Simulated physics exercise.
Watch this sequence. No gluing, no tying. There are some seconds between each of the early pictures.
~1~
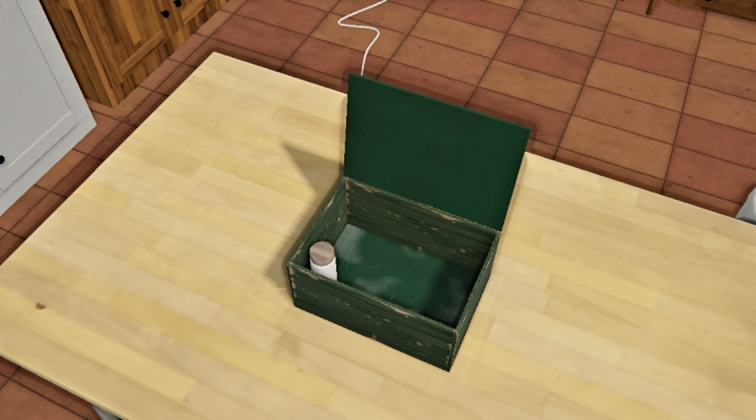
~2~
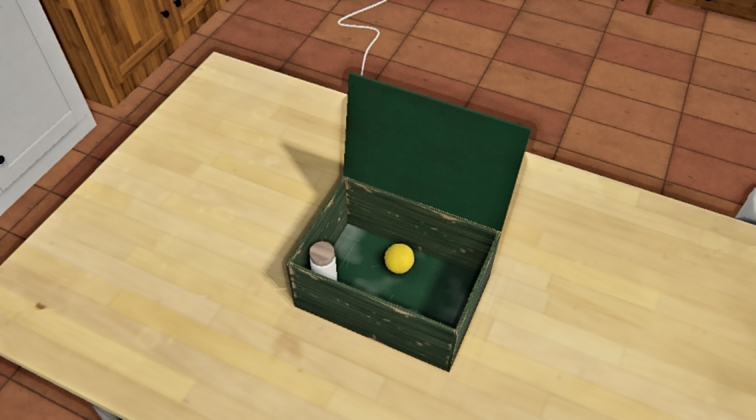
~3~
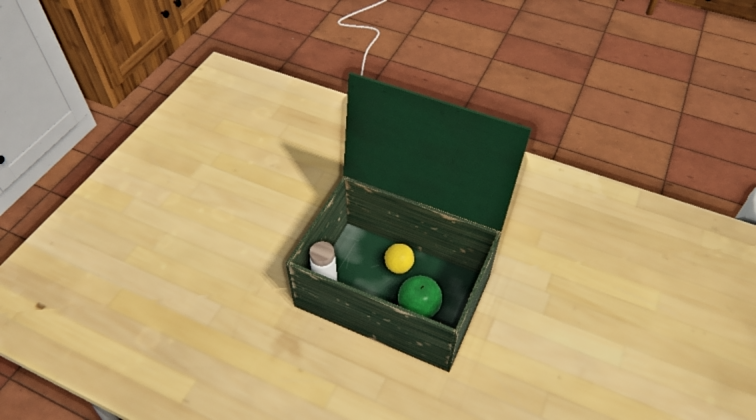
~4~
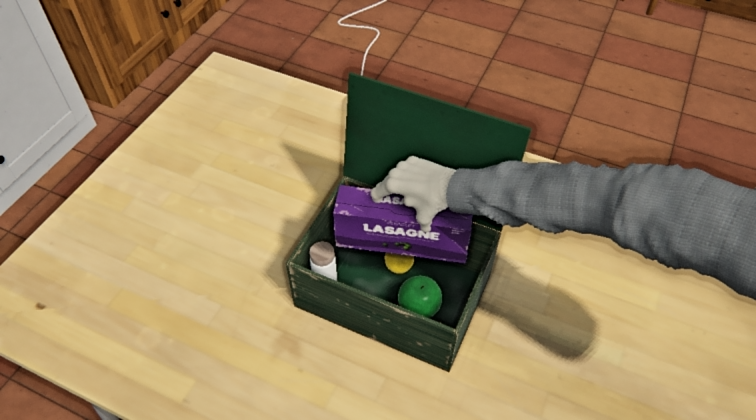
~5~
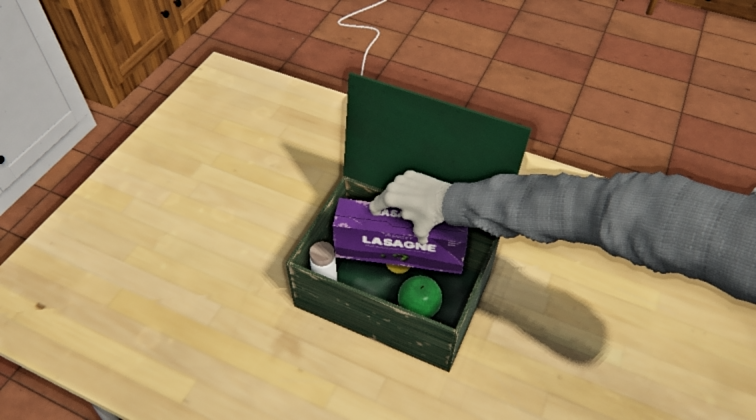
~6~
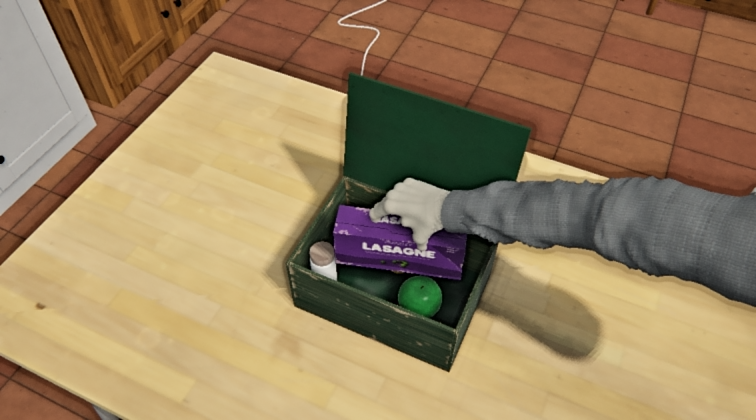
The video shows an open green box holding a white shaker, where a yellow lemon and then a green apple appear, before a gloved hand reaches in from the right and lowers a purple lasagne packet over the lemon.
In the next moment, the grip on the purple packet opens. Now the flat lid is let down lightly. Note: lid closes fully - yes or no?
Yes.
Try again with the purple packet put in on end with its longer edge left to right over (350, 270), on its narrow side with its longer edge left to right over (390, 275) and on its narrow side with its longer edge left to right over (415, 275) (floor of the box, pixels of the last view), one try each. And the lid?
With the first placement it remains raised; with the second it settles down; with the third it settles down.
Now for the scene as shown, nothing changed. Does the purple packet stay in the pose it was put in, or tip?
After all that, it keeps its set angle.
Then, 0.60 s later than the last frame, purple packet moved a little near (388, 287); green apple moved about its own width; yellow lemon moved a little.
Then, 1.70 s later than the last frame, lid 46° above the rim; purple packet moved a little near (388, 290); green apple moved about its own width; yellow lemon moved a little.
When it is over, lid shut; moved from the start, green apple and purple packet; the other 2 as before. End places, in pixels of the last picture, purple packet near (388, 290).
